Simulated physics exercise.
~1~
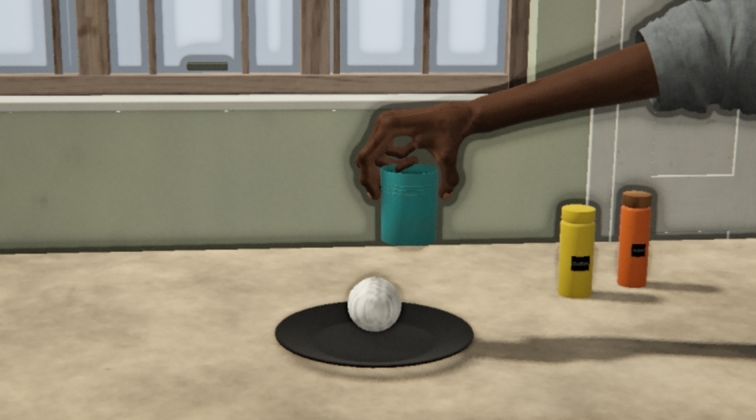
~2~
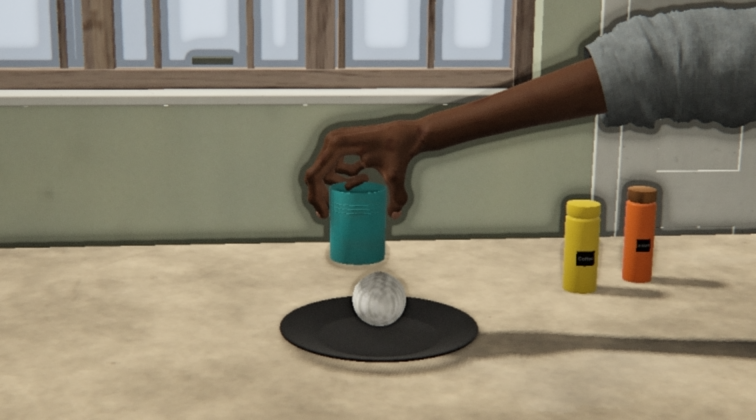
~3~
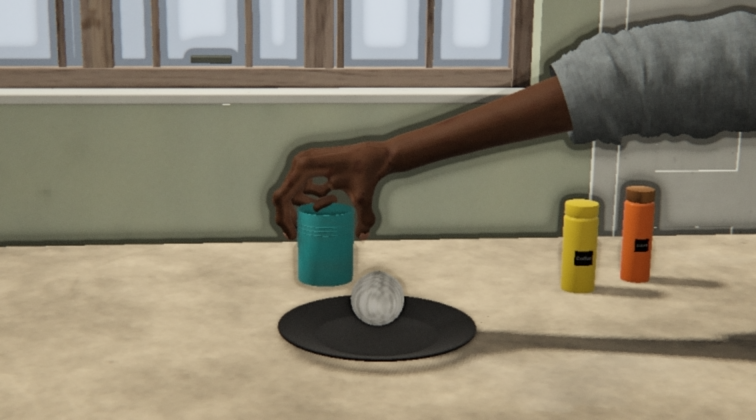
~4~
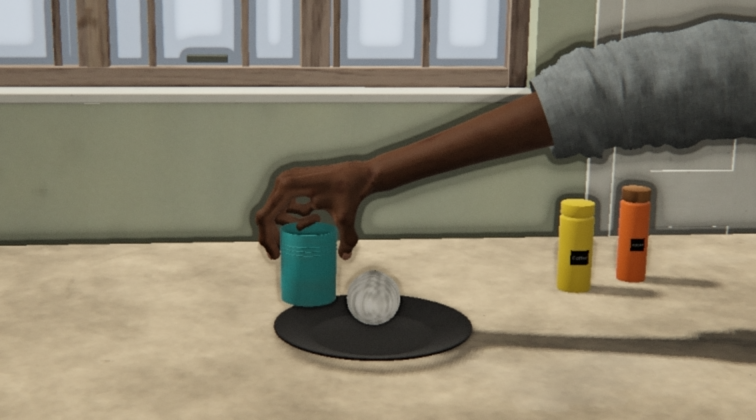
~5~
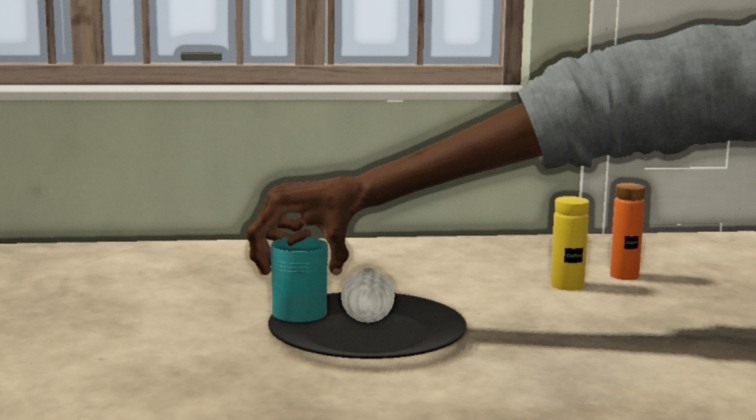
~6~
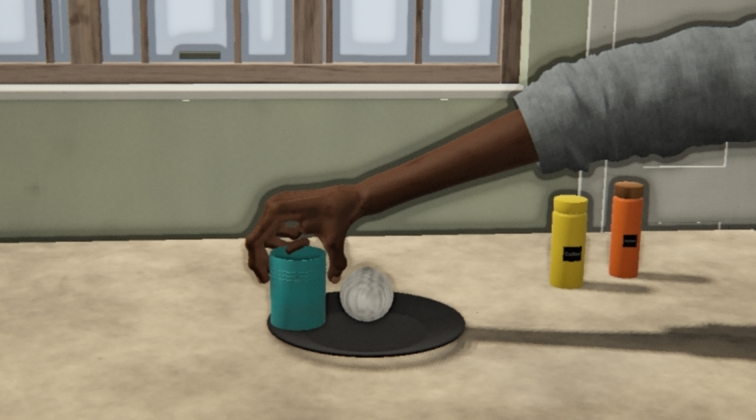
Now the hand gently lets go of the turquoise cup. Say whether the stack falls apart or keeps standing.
Watch - nothing tips or drops.
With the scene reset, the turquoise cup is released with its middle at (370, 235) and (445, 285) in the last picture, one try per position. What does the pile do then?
On the first release the pile caves in, while on the second it stays intact.
Then, 0.70 s past the last view, nothing moves.
Then, 1.60 s past the last view, turquoise cup resting near (298, 288).
Finally, all 5 still in place. Final places as the last picture's camera would see them, turquoise cup near (298, 288). The pile keeps its balance.
